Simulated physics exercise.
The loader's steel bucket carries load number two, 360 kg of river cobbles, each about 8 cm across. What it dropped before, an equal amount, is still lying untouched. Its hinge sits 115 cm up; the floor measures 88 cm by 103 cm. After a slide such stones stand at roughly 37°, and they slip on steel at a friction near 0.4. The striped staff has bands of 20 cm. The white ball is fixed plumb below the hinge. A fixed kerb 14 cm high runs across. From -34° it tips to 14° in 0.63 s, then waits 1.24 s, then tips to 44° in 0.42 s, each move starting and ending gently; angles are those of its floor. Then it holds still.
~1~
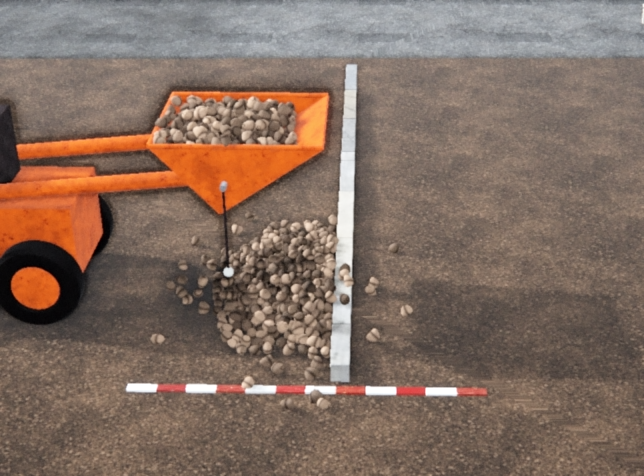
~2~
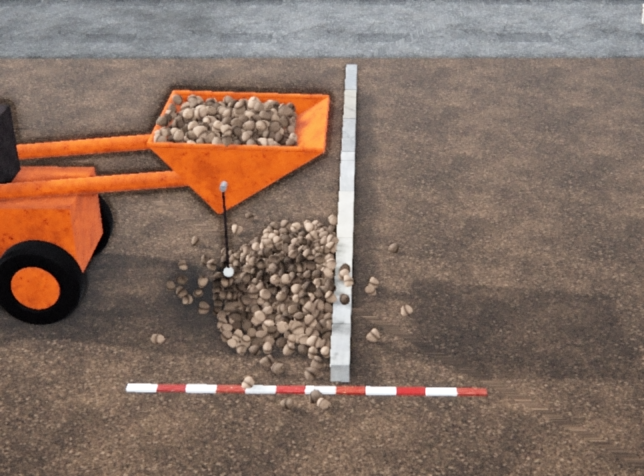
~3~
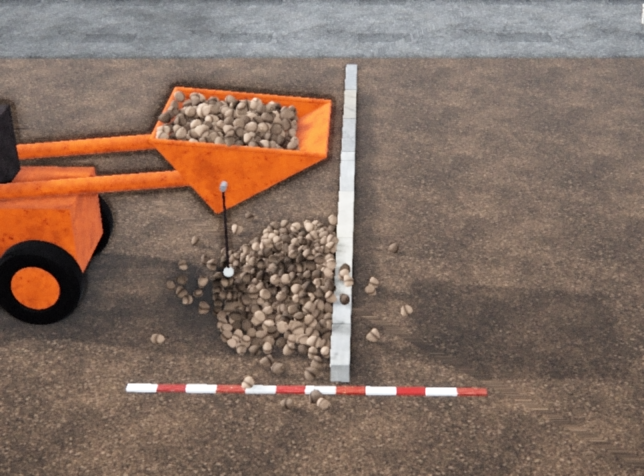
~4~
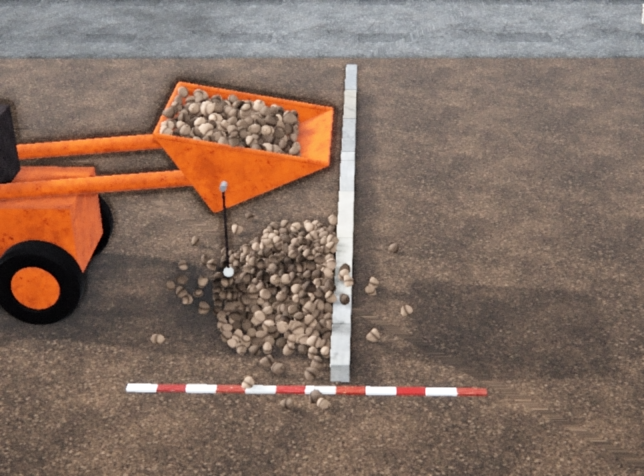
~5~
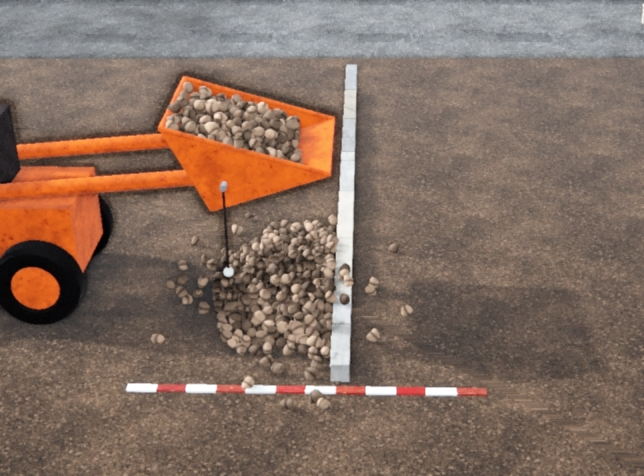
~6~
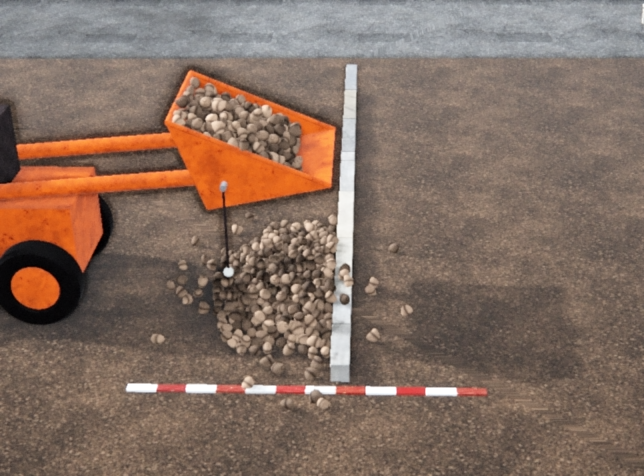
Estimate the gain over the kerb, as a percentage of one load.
Close to 66 parts in a hundred.
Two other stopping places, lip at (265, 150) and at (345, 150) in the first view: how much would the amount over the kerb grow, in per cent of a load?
Near 15 per cent from the first place, 85 from the second.
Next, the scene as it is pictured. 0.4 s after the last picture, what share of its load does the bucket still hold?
About 100 per cent.
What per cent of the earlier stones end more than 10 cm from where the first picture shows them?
About 0 per cent.
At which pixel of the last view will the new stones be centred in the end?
Near (368, 279).
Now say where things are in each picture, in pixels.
Lip at (323, 148), floor tilted -34°, highest stones at (212, 110). The earlier load is highest near (279, 272), 24 cm above ground level, 99 % on this side of the kerb, 1 % over the kerb, in the first picture.
The bucket is at -33°, its lip at (324, 150); the top of the load is at (209, 108), in the second picture.
The bucket is at -29°, its lip at (326, 156); the top of the load is at (196, 107), in the third picture.
Lip at (328, 164), floor tilted -24°, highest stones at (196, 103), in the fourth picture.
Lip at (330, 175), floor tilted -18°, highest stones at (196, 100), in the fifth picture.
The bucket is at -12°, its lip at (331, 186); the top of the load is at (199, 97), in the sixth picture.
Then, 0.2 s after the last picture the floor is at 6°; in per cent of one load, 100 in the bucket, 99 on this side of the kerb, 1 over the kerb; the foremost stones are at (370, 289).
Then, 0.4 s after the last picture the floor is at 14°; in per cent of one load, 99 in the bucket, 100 on this side of the kerb, 1 over the kerb; the foremost stones are at (370, 289).
Then, 2.4 s after the last picture the floor is at 44°; in per cent of one load, 2 in the bucket, 140 on this side of the kerb, 59 over the kerb; the foremost stones are at (515, 285).
Then, 5.0 s after the last picture the floor is at 44°; in per cent of one load, 0 in the bucket, 133 on this side of the kerb, 67 over the kerb; the foremost stones are at (517, 284). Net gain over the kerb, 66.
